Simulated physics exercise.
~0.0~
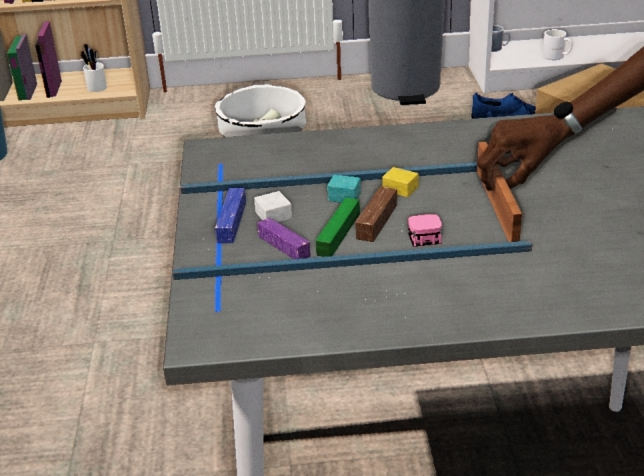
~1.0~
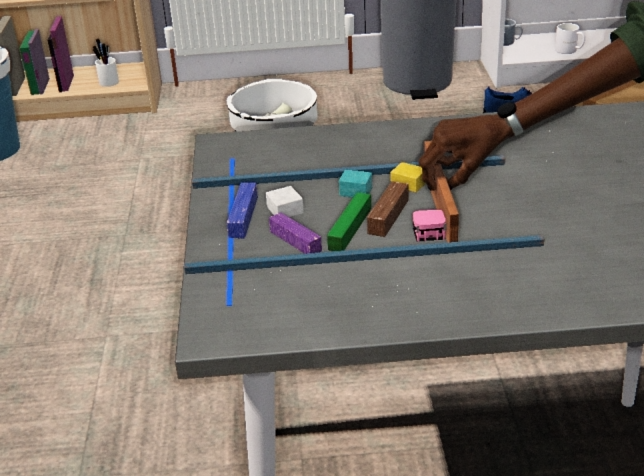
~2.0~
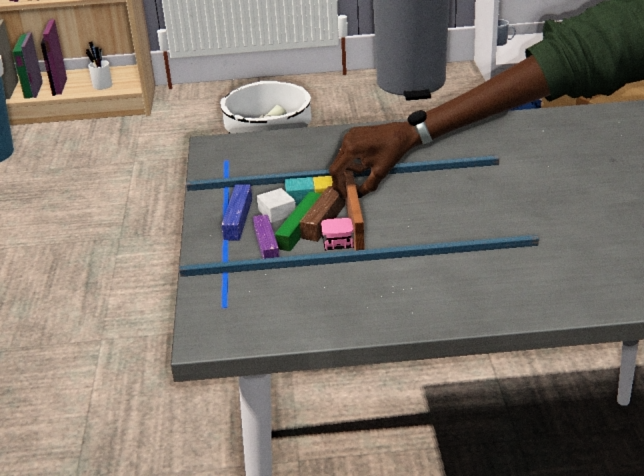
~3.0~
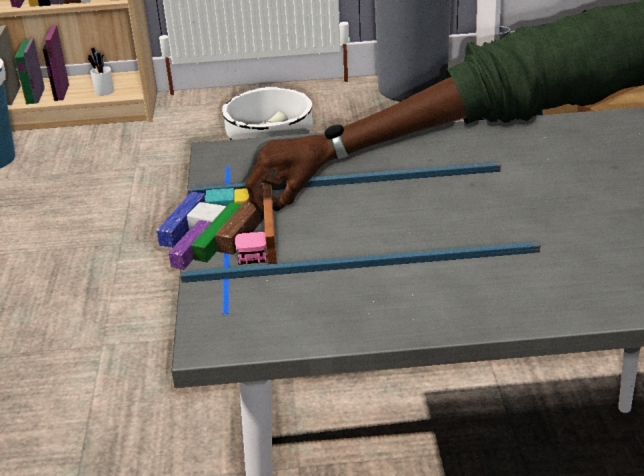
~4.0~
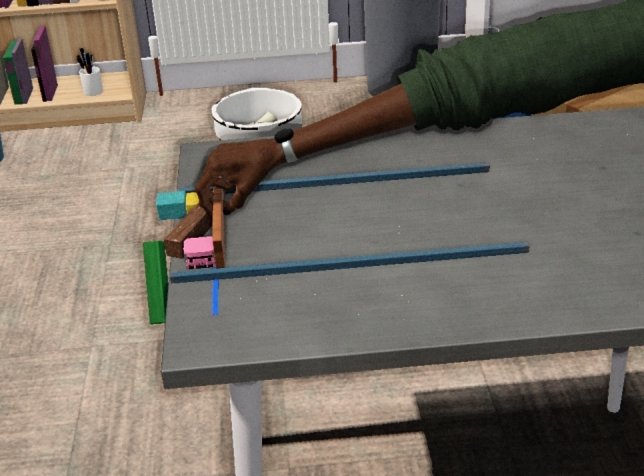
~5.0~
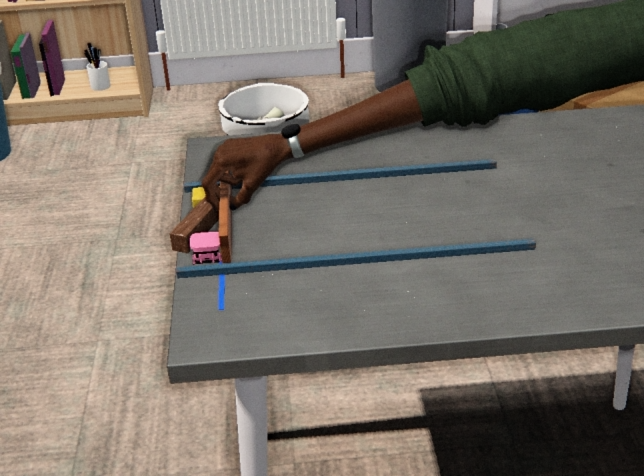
On a grey table in a room with a wooden shelf and a white radiator behind, seen from above by a slightly swaying camera, eight colourful pieces lie between two dark blue rails. Blue, white, purple, green, turquoise, brown, yellow and pink pieces are spread near a blue tape line at the left. A hand holding an upright brown board sweeps leftward, bunching them together. The cluster slides past the tape and over the left edge, where the blue, white, purple, green and turquoise pieces fall off. The board stops at the tape, with the brown, yellow and pink pieces still on the table.
